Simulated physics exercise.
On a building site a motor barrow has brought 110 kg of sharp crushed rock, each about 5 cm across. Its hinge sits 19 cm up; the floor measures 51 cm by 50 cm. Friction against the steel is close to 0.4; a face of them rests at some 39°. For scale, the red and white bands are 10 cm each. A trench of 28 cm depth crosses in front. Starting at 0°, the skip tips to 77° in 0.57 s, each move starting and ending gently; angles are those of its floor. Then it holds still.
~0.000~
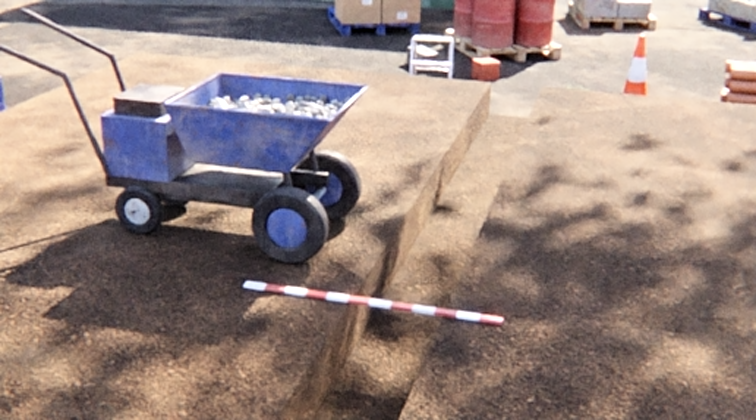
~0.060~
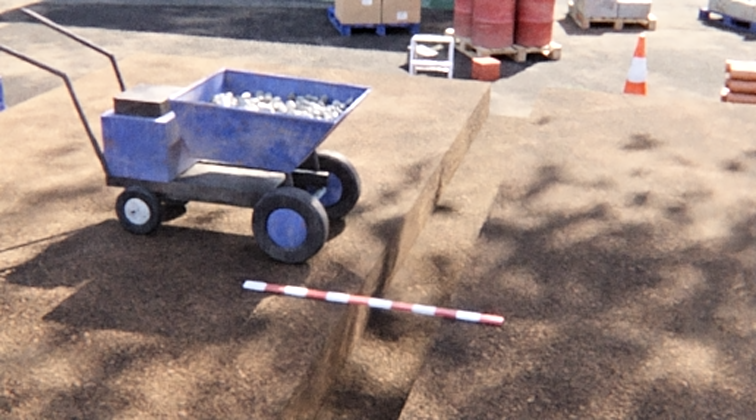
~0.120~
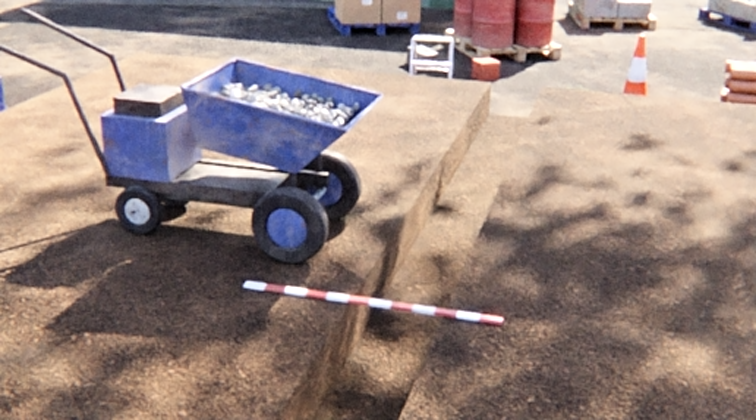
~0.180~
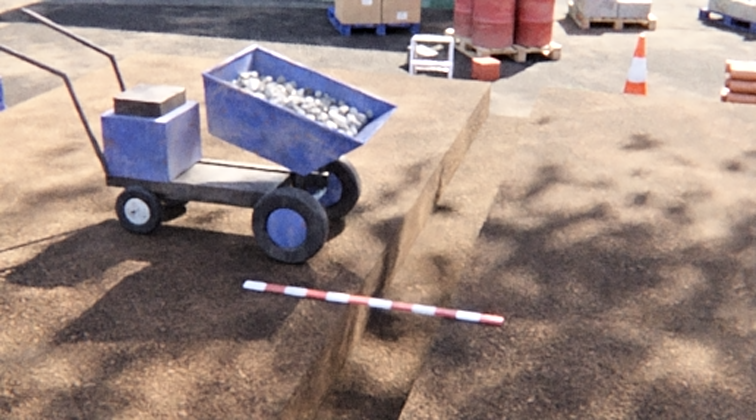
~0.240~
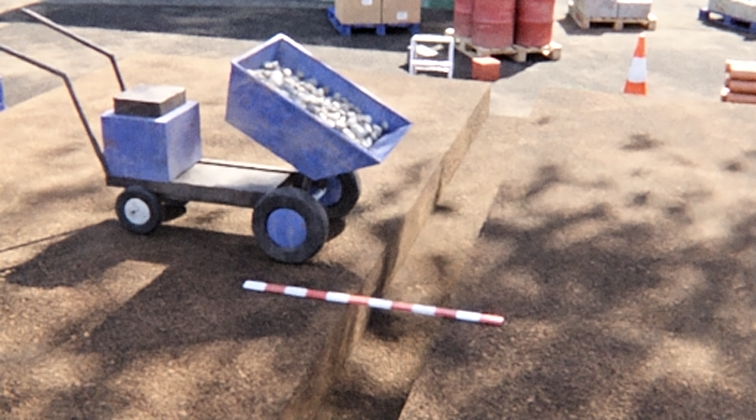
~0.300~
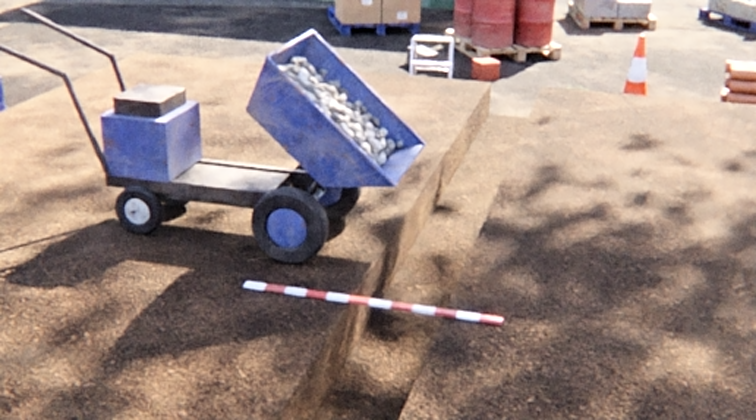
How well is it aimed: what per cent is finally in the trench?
Some 63 per cent of it.
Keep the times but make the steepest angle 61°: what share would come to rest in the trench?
It would be near 30 per cent.
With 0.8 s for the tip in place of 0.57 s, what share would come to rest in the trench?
In that case some 80 per cent.
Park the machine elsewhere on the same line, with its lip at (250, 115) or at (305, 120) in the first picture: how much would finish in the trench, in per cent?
First some 70, then 85 per cent.
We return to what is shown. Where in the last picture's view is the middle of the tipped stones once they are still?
Their middle is at about (455, 285).
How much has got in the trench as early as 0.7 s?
About 25 per cent by then.
After 0.4 s the floor is at 65°; 100 % in the skip; the foremost stones are at (409, 196).
After 0.7 s the floor is at 77°; 64 % in the skip, 26 % in the trench, 10 % past the trench; the foremost stones are at (486, 264).
After 1.0 s the floor is at 77°; 7 % in the skip, 54 % in the trench, 38 % past the trench; the foremost stones are at (672, 275).
After 3.0 s the floor is at 77°; 0 % in the skip, 63 % in the trench, 37 % past the trench; the foremost stones are past the picture's edge.
